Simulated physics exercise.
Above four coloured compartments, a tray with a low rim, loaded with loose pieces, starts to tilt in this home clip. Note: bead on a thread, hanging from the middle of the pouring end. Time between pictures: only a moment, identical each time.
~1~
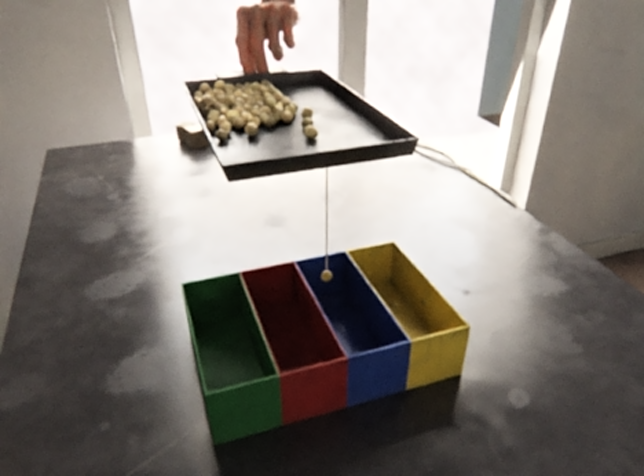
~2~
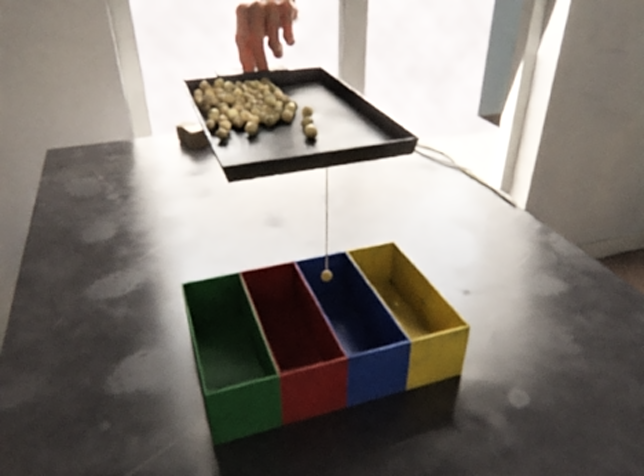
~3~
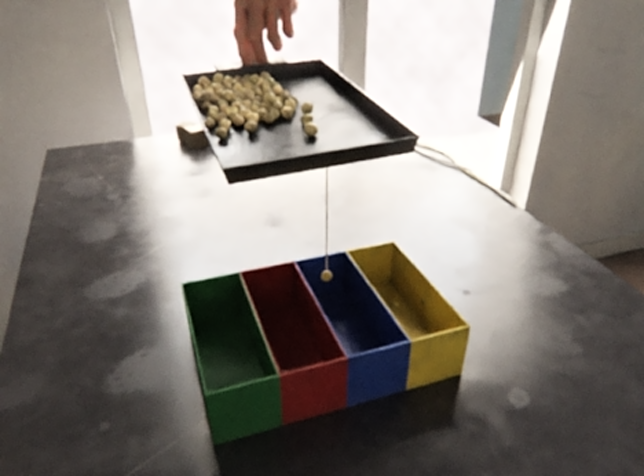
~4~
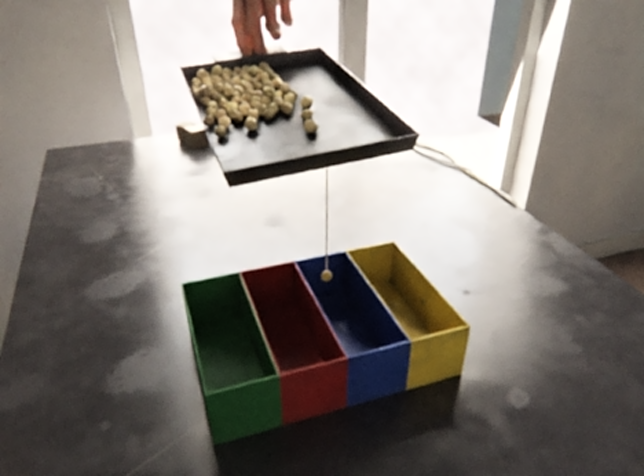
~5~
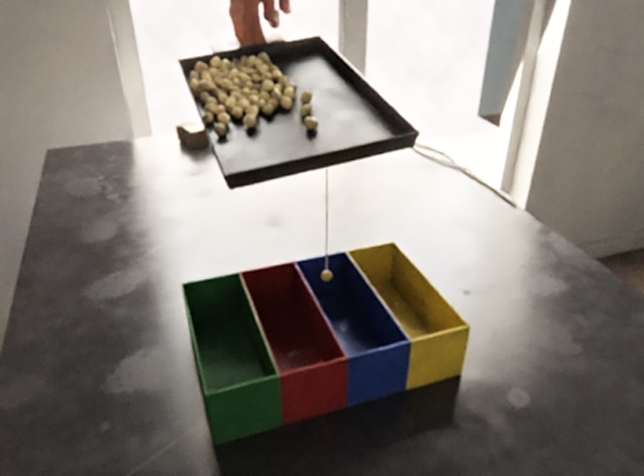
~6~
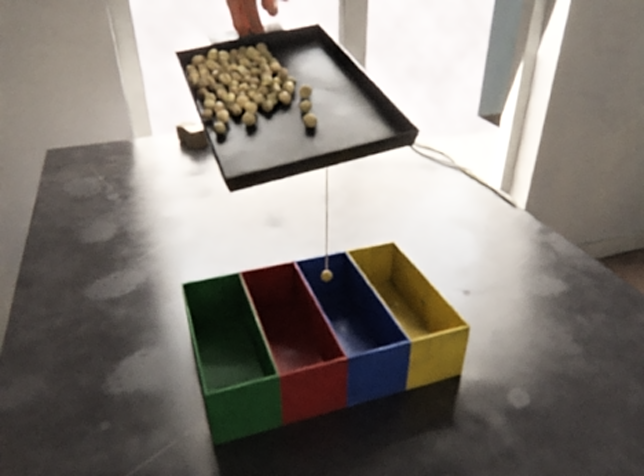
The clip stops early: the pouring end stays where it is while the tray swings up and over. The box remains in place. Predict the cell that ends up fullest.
I would say the green cell.
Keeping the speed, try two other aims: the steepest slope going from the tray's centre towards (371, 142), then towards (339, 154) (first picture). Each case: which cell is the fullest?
Try 1 - yellow; try 2 - the yellow cell.
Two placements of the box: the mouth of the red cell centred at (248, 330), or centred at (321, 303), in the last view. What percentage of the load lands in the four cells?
About 100 and 50 per cent.
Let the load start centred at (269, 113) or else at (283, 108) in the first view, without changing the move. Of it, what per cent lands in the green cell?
60 and 50 per cent.
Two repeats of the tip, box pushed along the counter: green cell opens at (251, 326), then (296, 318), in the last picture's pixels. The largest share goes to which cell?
First try: That green cell. Second try: The green one.
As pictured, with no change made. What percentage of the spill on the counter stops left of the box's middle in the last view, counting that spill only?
About 100 per cent.
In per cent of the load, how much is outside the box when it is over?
Close to 20 %, give or take.
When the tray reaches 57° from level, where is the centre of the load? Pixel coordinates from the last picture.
Around (238, 126).
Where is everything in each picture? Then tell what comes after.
Corners of the pouring end (227, 163) and (414, 137), level; middle of the load (240, 104), macadamia nuts; bead on its thread (327, 276); green cell (245, 405); red cell (314, 387); blue cell (378, 369); yellow cell (438, 353), in the first frame.
Corners of the pouring end (227, 164) and (414, 136), level; middle of the load (239, 103), in the second frame.
Corners of the pouring end (227, 166) and (414, 135), tipped barely, lowest at the left corner; middle of the load (239, 98), in the third frame.
Corners of the pouring end (227, 169) and (414, 133), tipped a little, lowest at the left corner; middle of the load (238, 92), in the fourth frame.
Corners of the pouring end (227, 173) and (414, 131), tipped a little, lowest at the left corner; middle of the load (237, 86), in the fifth frame.
Corners of the pouring end (227, 176) and (414, 128), tipped a little, lowest at the left corner; middle of the load (236, 80); green cell (245, 405); red cell (314, 387); blue cell (378, 369); yellow cell (438, 353), in the sixth frame.
Just after the last frame, tray tipped steeply; almost all on the tray; just a few falling or outside the box.
A moment on, tray tipped right over; almost all on the tray; just a few in the green cell; just a few in the red cell; just a few falling or outside the box.
Further on, tray tipped past a quarter turn; roughly half in the green cell; roughly a third in the red cell; just a few in the blue cell; roughly a quarter falling or outside the box.
When it is over, tray tipped past a quarter turn; roughly half in the green cell; roughly a third in the red cell; just a few in the blue cell; not one in the yellow cell; roughly a quarter outside the box.
